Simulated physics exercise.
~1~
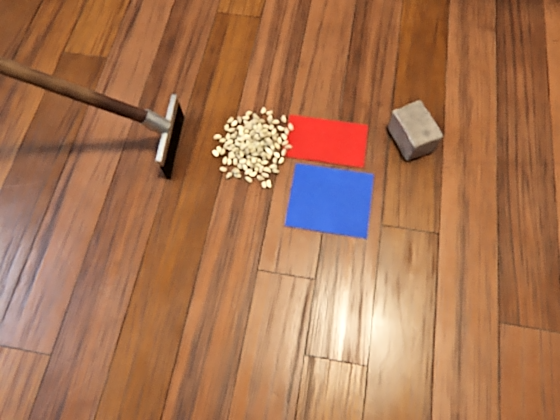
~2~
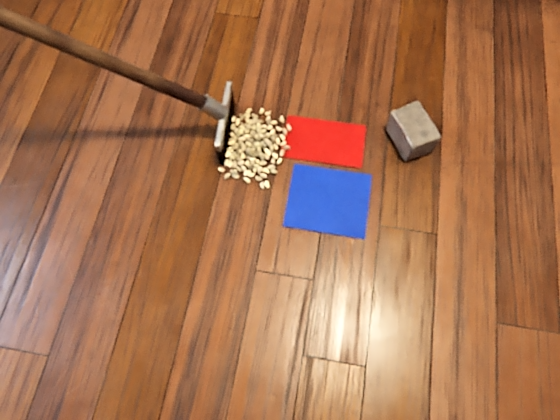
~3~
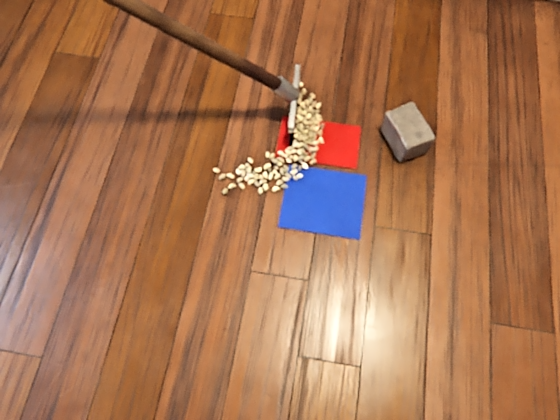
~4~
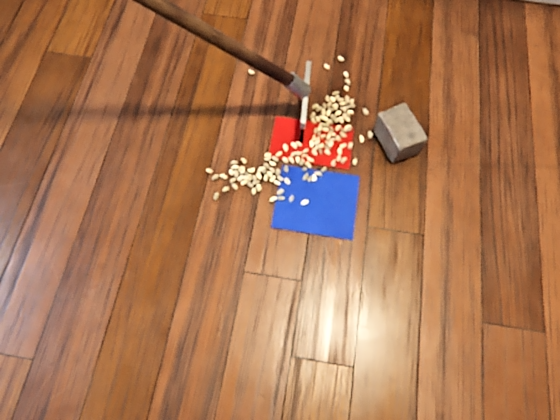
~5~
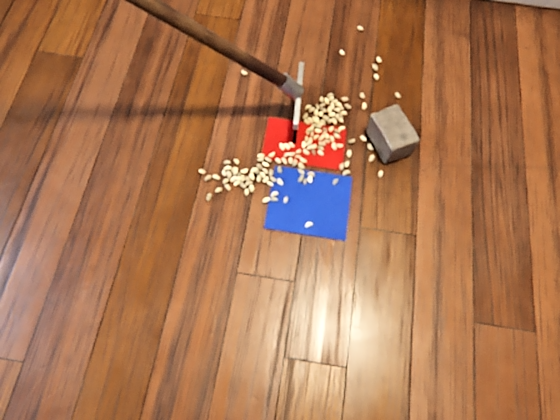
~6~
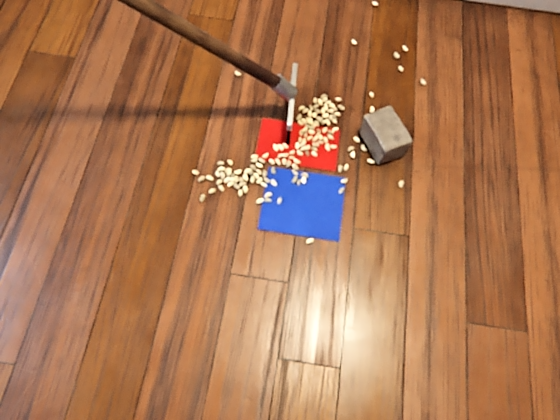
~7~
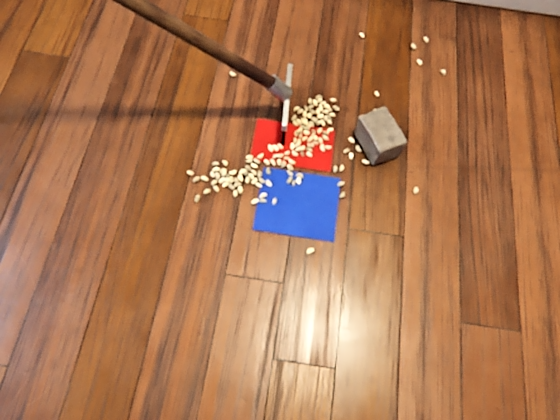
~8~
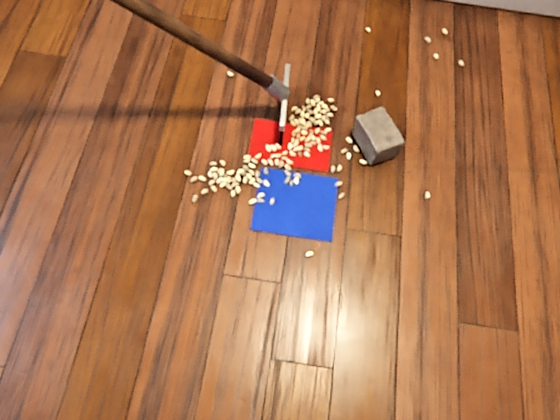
A long-handled squeegee slides right into a pile of small white beans on a wooden floor, pushing many onto a red mat and a few onto a blue one. It stops while loose beans scatter past a gray block, leaving most off the mats.
